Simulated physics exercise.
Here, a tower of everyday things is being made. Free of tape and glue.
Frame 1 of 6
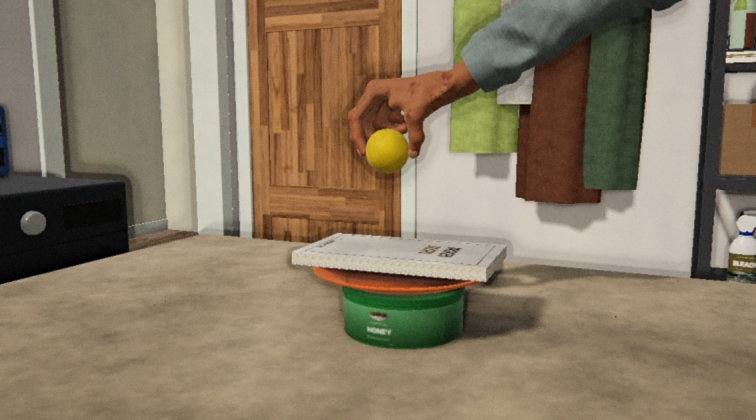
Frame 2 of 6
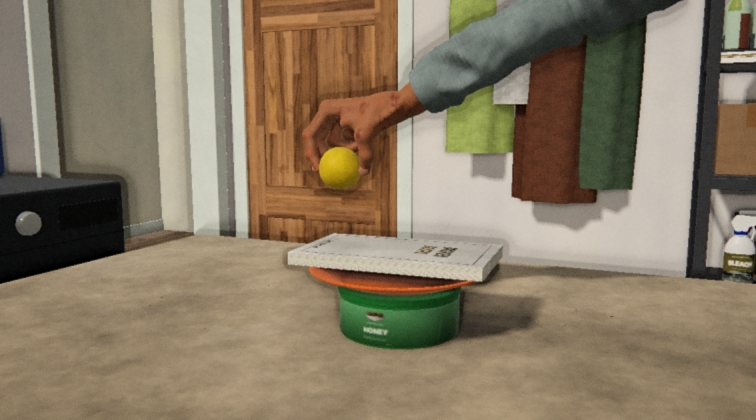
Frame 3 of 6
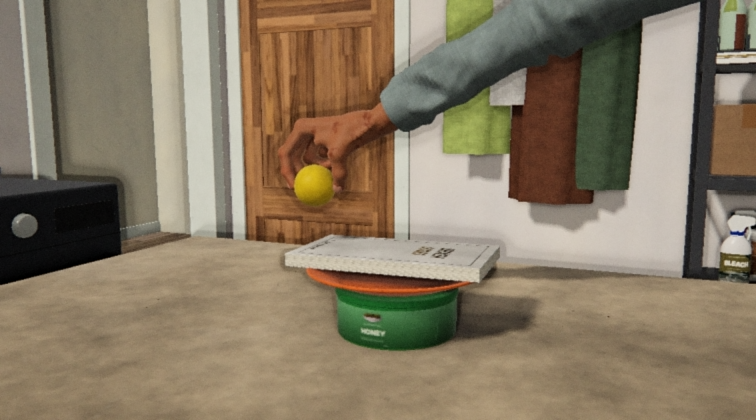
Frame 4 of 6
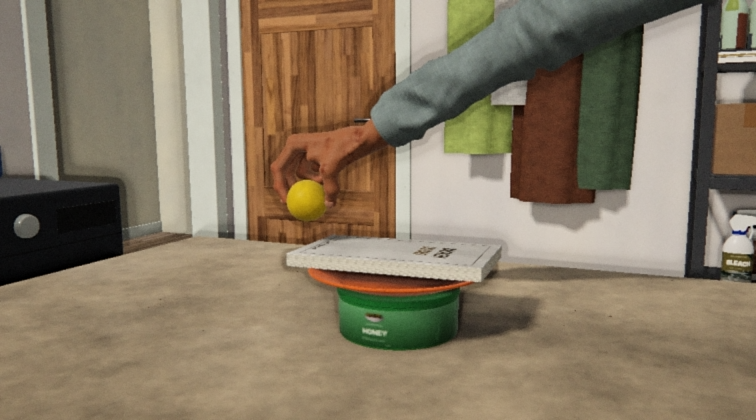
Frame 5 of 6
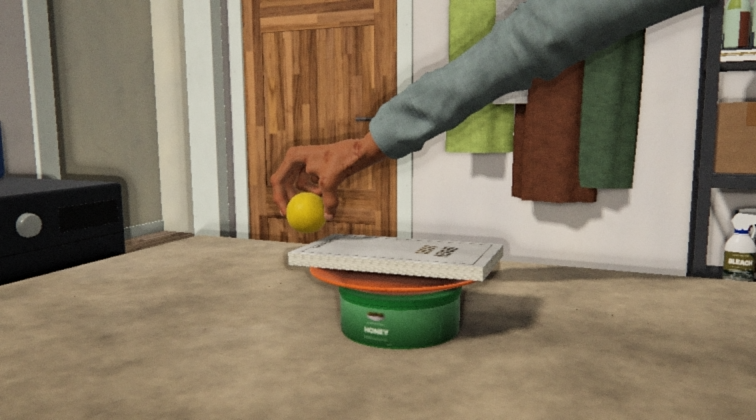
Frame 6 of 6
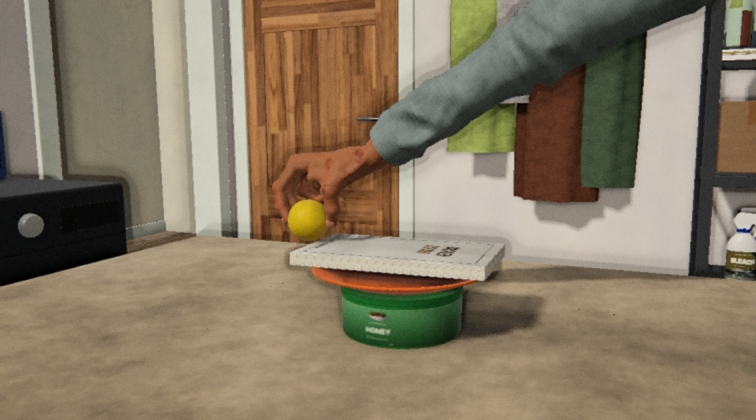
We see a hand holding a yellow lemon above a white book and an orange disc stacked on a green tub; the hand moves left and downward, then lowers the lemon more slowly near the book's left end.
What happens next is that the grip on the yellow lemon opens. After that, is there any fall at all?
Yes. Honestly, the pile doesn't make it, sadly.
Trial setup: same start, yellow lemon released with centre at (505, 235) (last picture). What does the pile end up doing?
Afterwards the pile tumbles over.
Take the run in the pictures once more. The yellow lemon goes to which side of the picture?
Looks like it moves off to the left.
Then, 0.30 s later than the last frame, yellow lemon now fallen.
Then, 0.60 s later than the last frame, nothing new.
Then, 2.10 s later than the last frame, yellow lemon resting near (282, 286).
When it is over, fallen, yellow lemon; the other 3 as before. End places, in pixels of the last picture, yellow lemon near (282, 286). The pile gives way.
